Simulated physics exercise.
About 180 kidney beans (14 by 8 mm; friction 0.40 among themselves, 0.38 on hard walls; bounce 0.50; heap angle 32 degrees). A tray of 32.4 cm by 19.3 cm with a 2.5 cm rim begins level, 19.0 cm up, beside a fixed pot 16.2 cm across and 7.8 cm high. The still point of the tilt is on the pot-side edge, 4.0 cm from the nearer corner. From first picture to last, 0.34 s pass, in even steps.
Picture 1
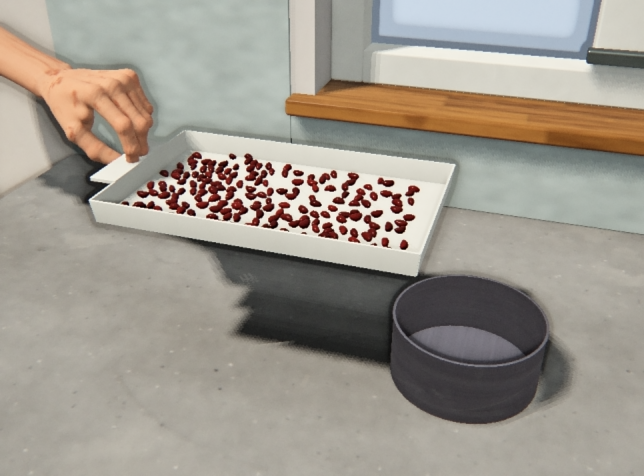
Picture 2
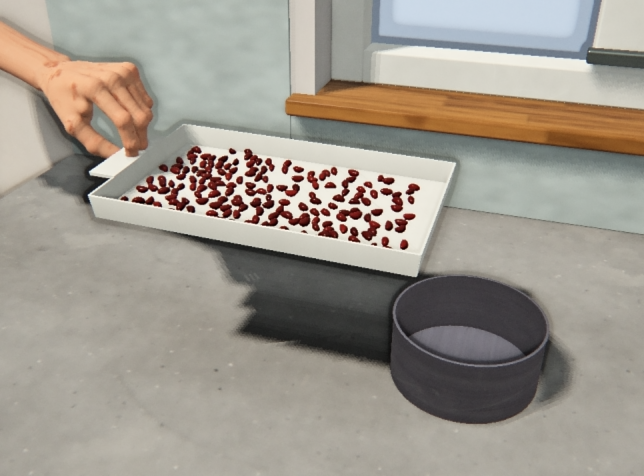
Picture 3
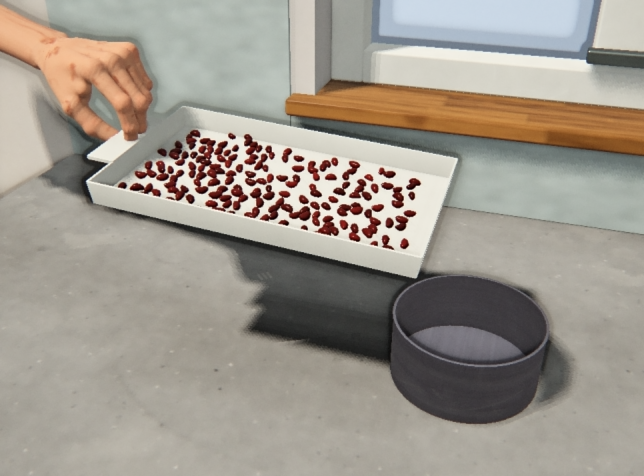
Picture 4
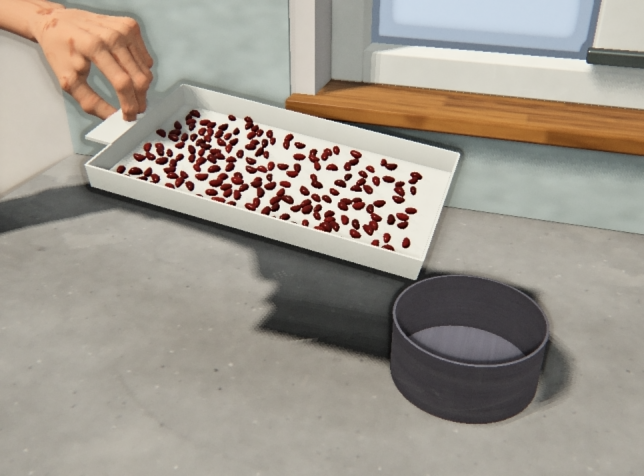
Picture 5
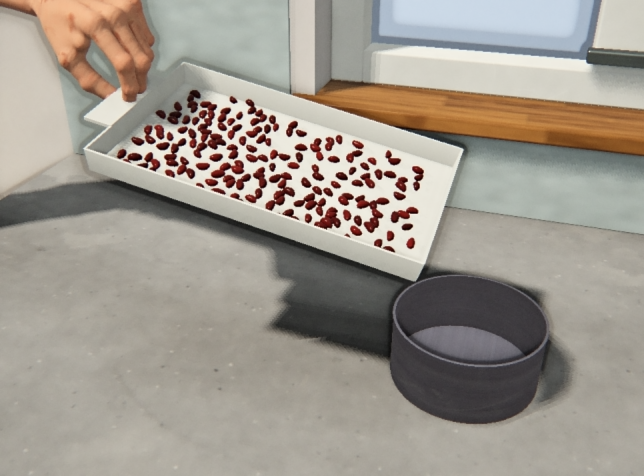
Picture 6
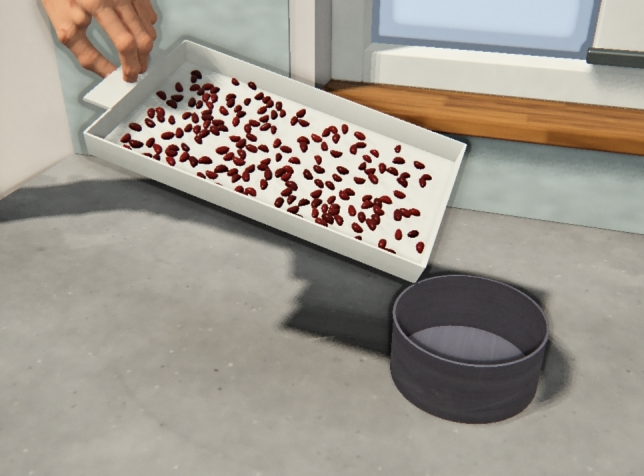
A hand lifted the left end of a white tray scattered with dark red kidney beans, tilting it gradually toward a dark round pot on the right, while the beans shifted only slightly.
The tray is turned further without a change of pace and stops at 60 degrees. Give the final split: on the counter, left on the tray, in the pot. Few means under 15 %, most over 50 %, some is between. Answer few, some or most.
On the counter: Some; left on the tray: Most; in the pot: Few.
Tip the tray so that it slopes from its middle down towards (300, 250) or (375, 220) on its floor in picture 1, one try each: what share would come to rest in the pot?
About 0 and 15 per cent.
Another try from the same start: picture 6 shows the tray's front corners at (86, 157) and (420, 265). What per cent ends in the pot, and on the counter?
Pot 0, counter 10.
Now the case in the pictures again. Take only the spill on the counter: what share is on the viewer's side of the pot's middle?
About 100 per cent.
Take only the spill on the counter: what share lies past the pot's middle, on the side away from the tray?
Some 60 per cent.
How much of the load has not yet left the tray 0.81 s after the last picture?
Roughly 80 per cent.
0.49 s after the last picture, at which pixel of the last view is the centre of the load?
At about (380, 206).
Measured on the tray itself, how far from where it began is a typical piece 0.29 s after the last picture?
Roughly 7 cm.
Then, 0.29 s after the last picture, tilt 39 degrees; the tray holds 100 %, the pot 0 %.
Then, 0.49 s after the last picture, tilt 53 degrees; the tray holds 100 %, the pot 0 %.
Then, 0.81 s after the last picture, tilt 60 degrees; the tray holds 80 %, the pot 0 %.
In the end, counter 35 %, tray 65 %, pot 0 %.
